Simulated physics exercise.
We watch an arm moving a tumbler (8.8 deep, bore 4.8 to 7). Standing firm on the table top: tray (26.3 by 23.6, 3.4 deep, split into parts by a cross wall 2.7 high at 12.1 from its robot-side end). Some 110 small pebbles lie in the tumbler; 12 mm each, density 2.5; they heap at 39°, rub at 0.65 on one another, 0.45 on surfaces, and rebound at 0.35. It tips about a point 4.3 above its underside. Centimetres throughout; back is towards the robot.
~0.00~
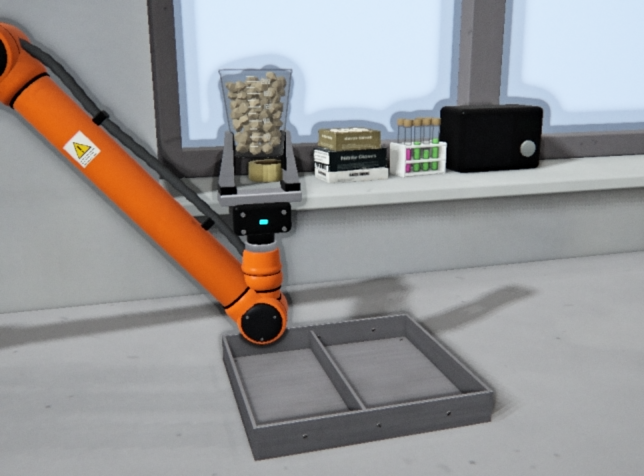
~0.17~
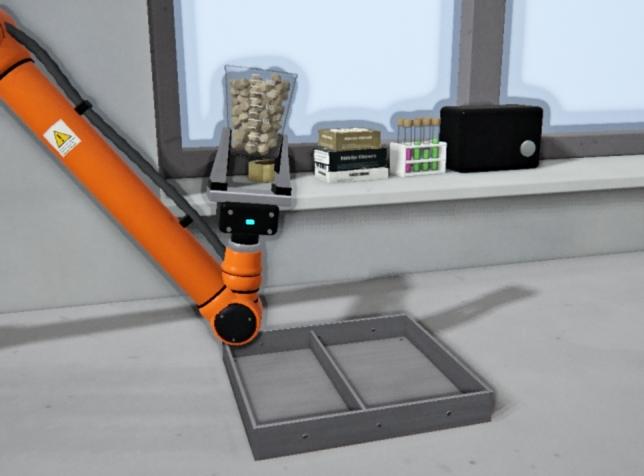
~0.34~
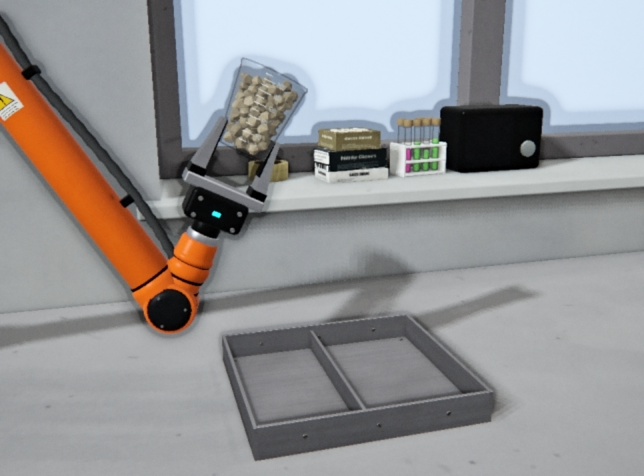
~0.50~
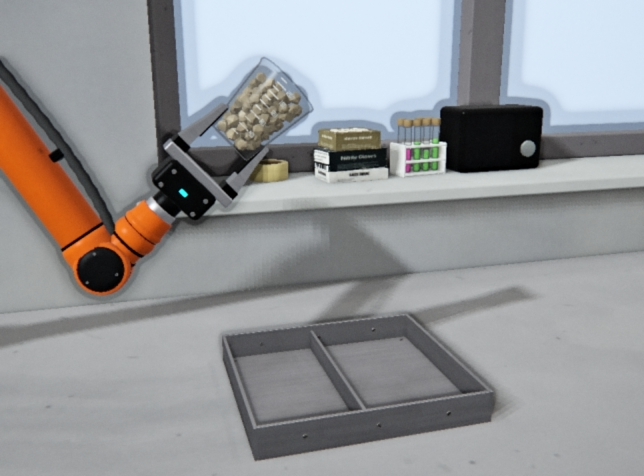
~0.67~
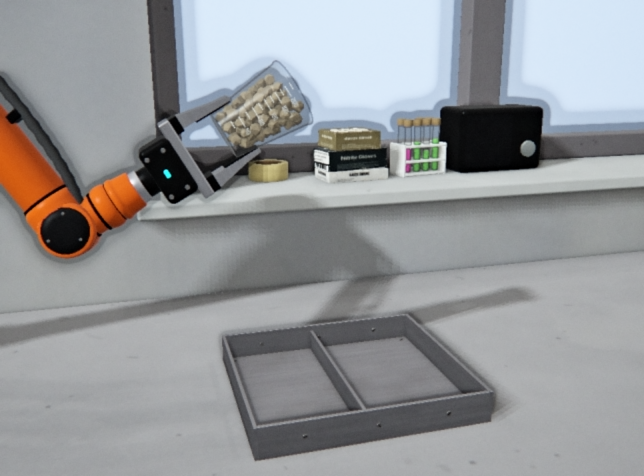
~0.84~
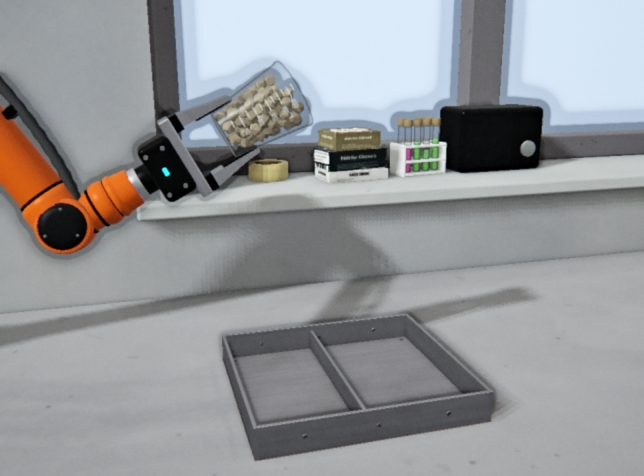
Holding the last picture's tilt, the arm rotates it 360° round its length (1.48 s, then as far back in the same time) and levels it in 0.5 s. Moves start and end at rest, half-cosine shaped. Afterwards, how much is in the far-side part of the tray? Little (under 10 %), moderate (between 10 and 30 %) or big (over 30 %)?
A little share, under 10 %, ends in the far-side part of the tray.
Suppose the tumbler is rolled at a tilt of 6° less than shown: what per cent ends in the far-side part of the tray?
Some 0 per cent.
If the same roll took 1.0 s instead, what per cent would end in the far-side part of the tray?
It would be near 0 per cent.
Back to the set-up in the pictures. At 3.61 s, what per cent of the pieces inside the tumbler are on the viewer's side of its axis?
About 55 per cent.
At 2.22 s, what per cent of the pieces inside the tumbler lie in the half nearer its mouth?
Roughly 60 per cent.
After 2.22 s, tipped 62°, highest piece 38 above the table; 106 in the tumbler, 1 in the far-side part.
After 3.61 s, tipped 62°, highest piece 38 above the table; 101 in the tumbler, 4 in the far-side part, 1 in the robot-side part, 1 in flight or on a rim.
After 4.50 s, upright, highest piece 38 above the table; 100 in the tumbler, 6 in the far-side part, 1 in the robot-side part.
After 5.20 s, upright, highest piece 38 above the table; 100 in the tumbler, 6 in the far-side part, 1 in the robot-side part.
At rest, 100 in the tumbler, 6 in the far-side part, 1 in the robot-side part. That is 6 % in the far-side part of the tray.
